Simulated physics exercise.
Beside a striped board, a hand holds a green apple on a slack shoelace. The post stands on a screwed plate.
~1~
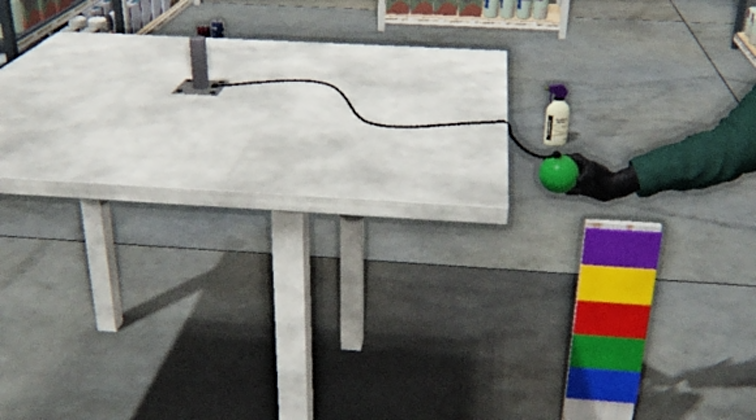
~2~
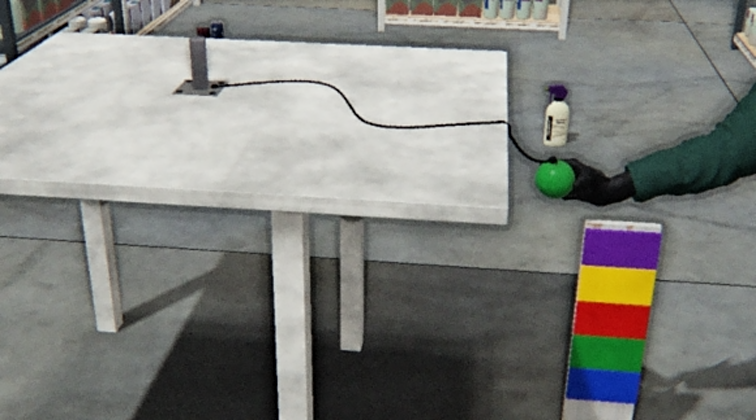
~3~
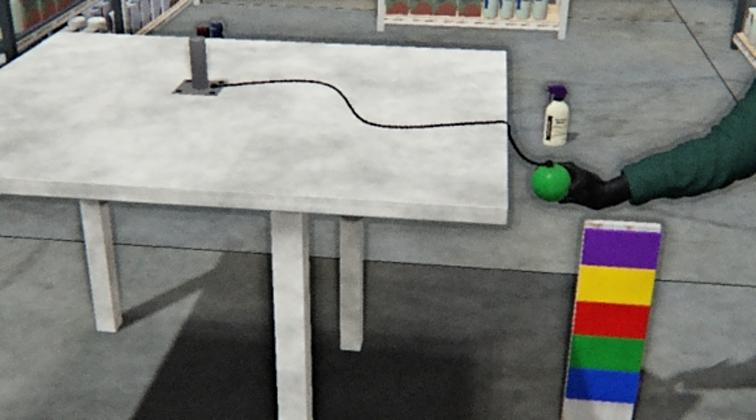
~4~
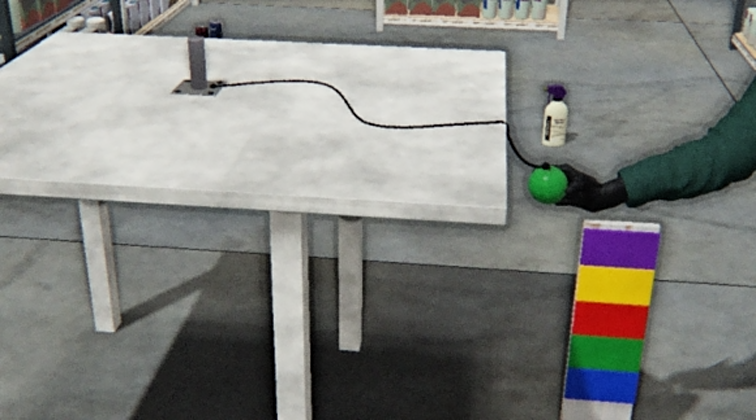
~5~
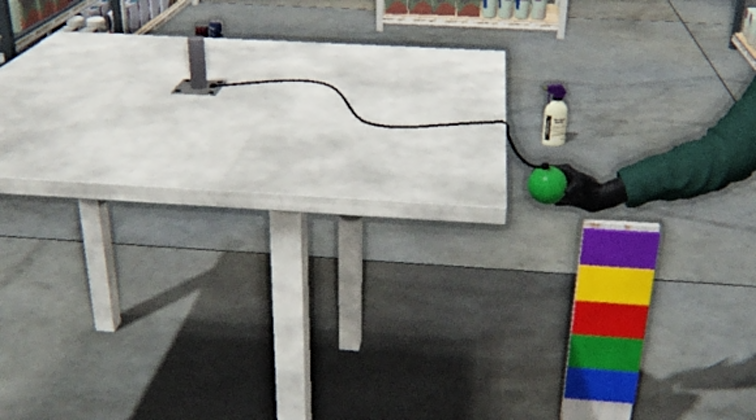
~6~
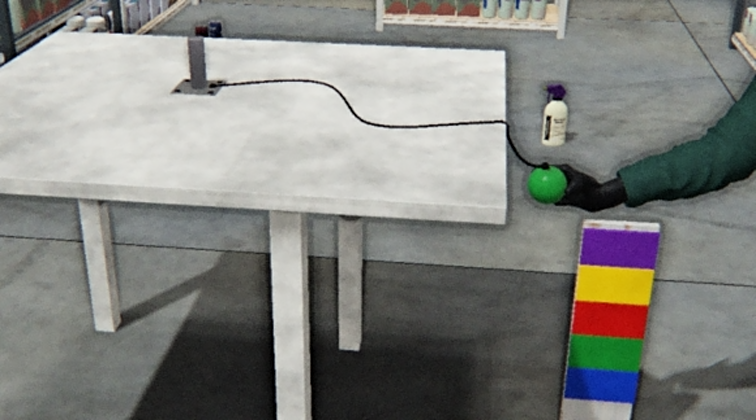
In a storeroom-like space with stocked shelves, a black cord runs from a post on a pale table, over the edge, to a green ball-shaped object in a gloved hand beside a striped board. The hand shifts the object slightly left and down, then stays nearly still, the cord remaining slack.
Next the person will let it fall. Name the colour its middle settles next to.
Its middle settles next to yellow.
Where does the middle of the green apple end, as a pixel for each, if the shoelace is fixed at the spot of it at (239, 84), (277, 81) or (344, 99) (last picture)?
Pixel places, try by try: (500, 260), (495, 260), (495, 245).
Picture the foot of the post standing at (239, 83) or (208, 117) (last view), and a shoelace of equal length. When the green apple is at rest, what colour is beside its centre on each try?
In turn, red and then red.
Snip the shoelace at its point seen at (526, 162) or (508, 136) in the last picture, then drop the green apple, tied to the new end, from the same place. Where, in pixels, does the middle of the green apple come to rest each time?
In turn, around (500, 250) and around (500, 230).
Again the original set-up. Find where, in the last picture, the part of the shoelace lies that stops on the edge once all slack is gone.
Position: Approx. (427, 126).
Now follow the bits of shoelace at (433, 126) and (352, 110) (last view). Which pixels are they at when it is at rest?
First: (506, 125). Second: (409, 104).
Early on, apple near (471, 265); level with yellow.
Midway, apple near (512, 267); level with yellow.
Finally, apple near (499, 267); level with yellow. The yellow one.
